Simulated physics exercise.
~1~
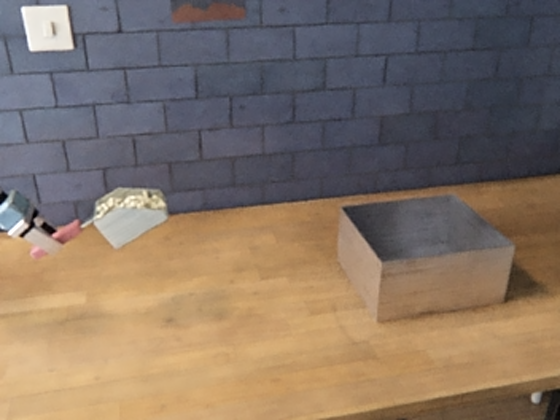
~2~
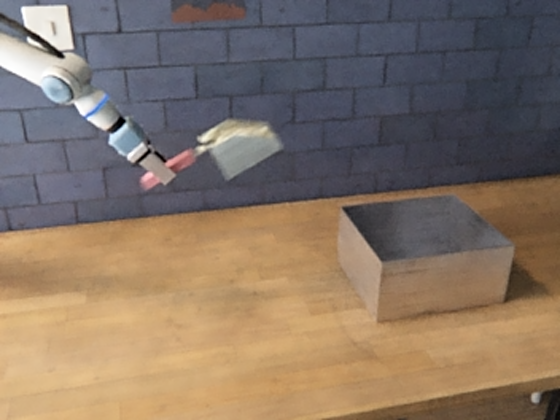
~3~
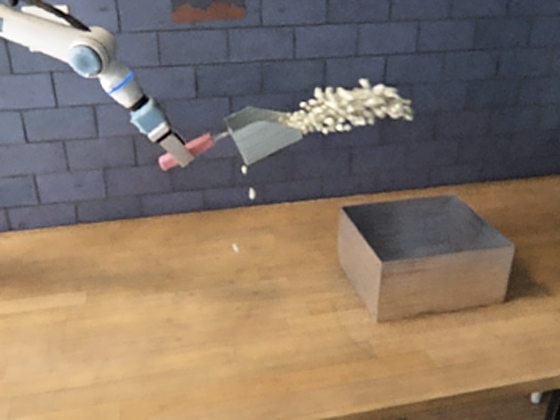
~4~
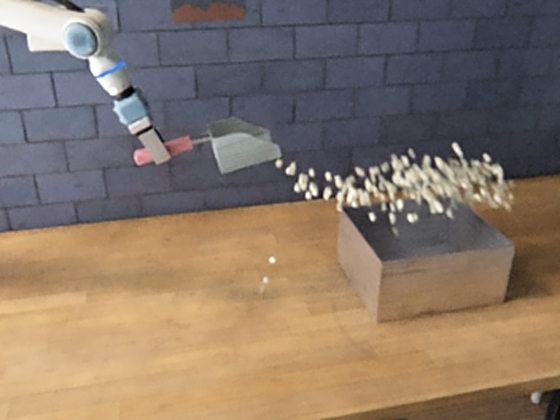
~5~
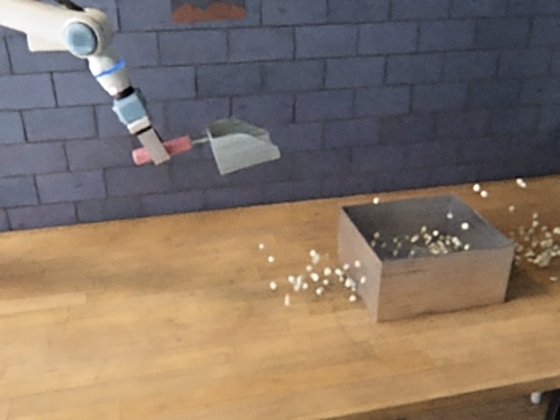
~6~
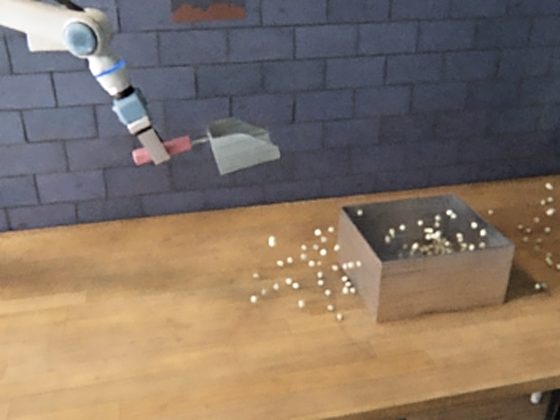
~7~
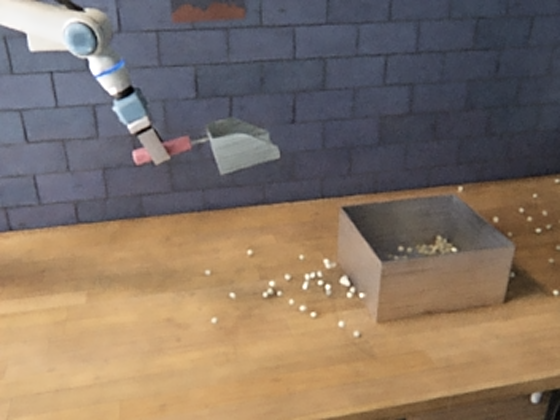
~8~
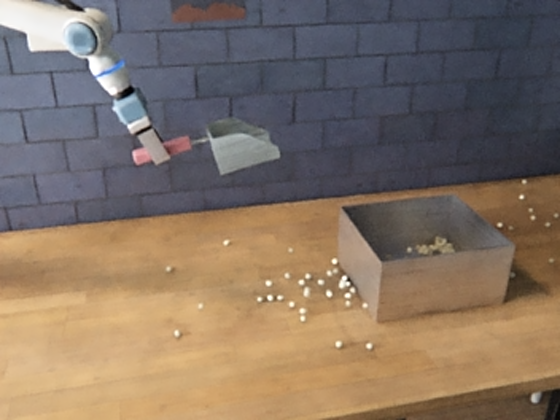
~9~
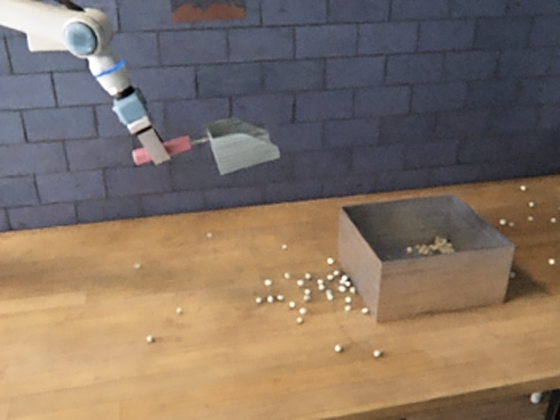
A robot arm swung a scoop of small pale beads up and to the right, then stopped, flinging them toward an open metal box; many landed inside, while others scattered across the wooden table on both sides.
